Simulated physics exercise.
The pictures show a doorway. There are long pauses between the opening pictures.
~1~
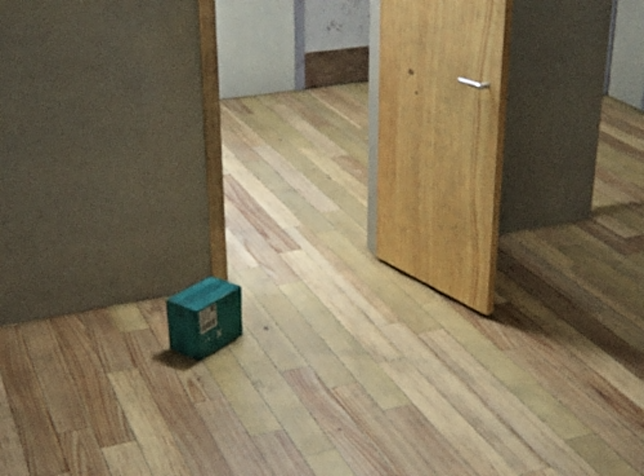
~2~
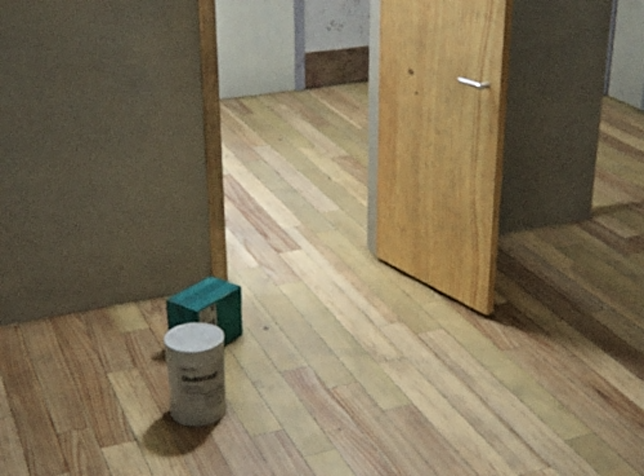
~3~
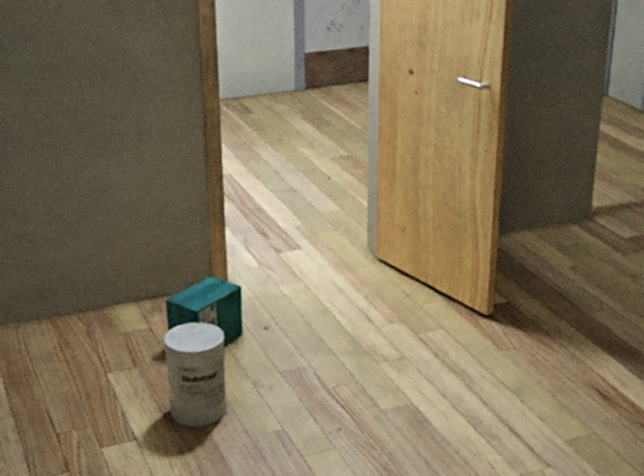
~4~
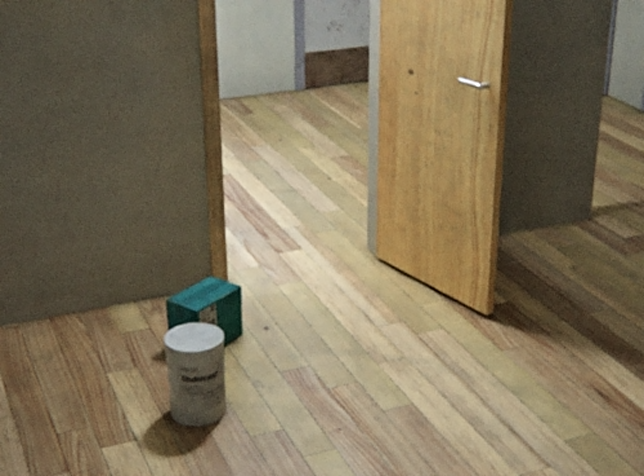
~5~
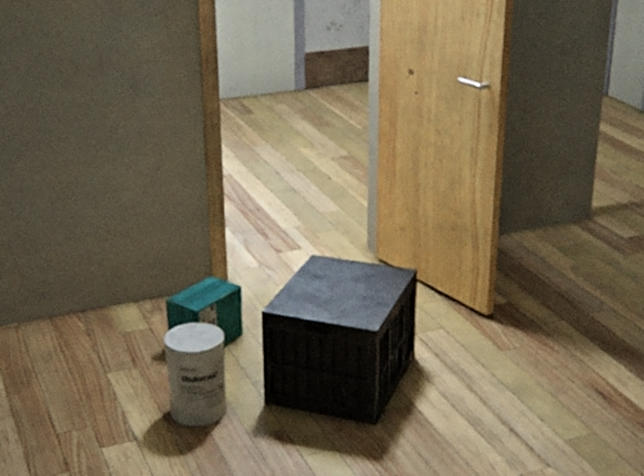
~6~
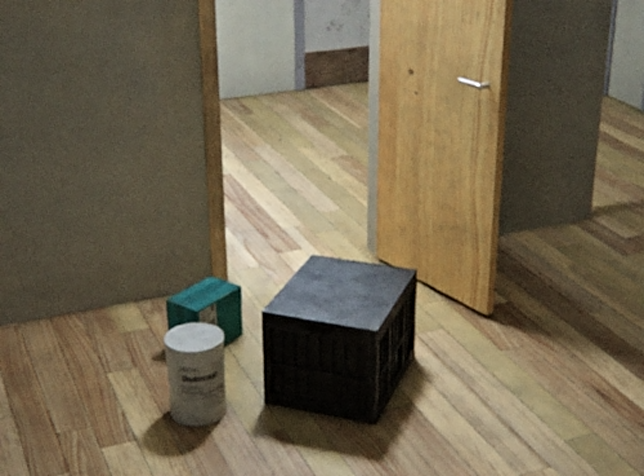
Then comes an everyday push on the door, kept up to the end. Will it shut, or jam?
As it turns out, it reaches the frame.
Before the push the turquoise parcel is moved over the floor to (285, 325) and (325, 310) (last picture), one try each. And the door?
First try: It shuts; second try: It stops short.
Then, 0.90 s later than the last frame, door 70° open.
Then, 1.50 s later than the last frame, door 33° open.
When it is over, door 0° open; all 3 as before. End places, in pixels of the last picture, black chest near (342, 335).
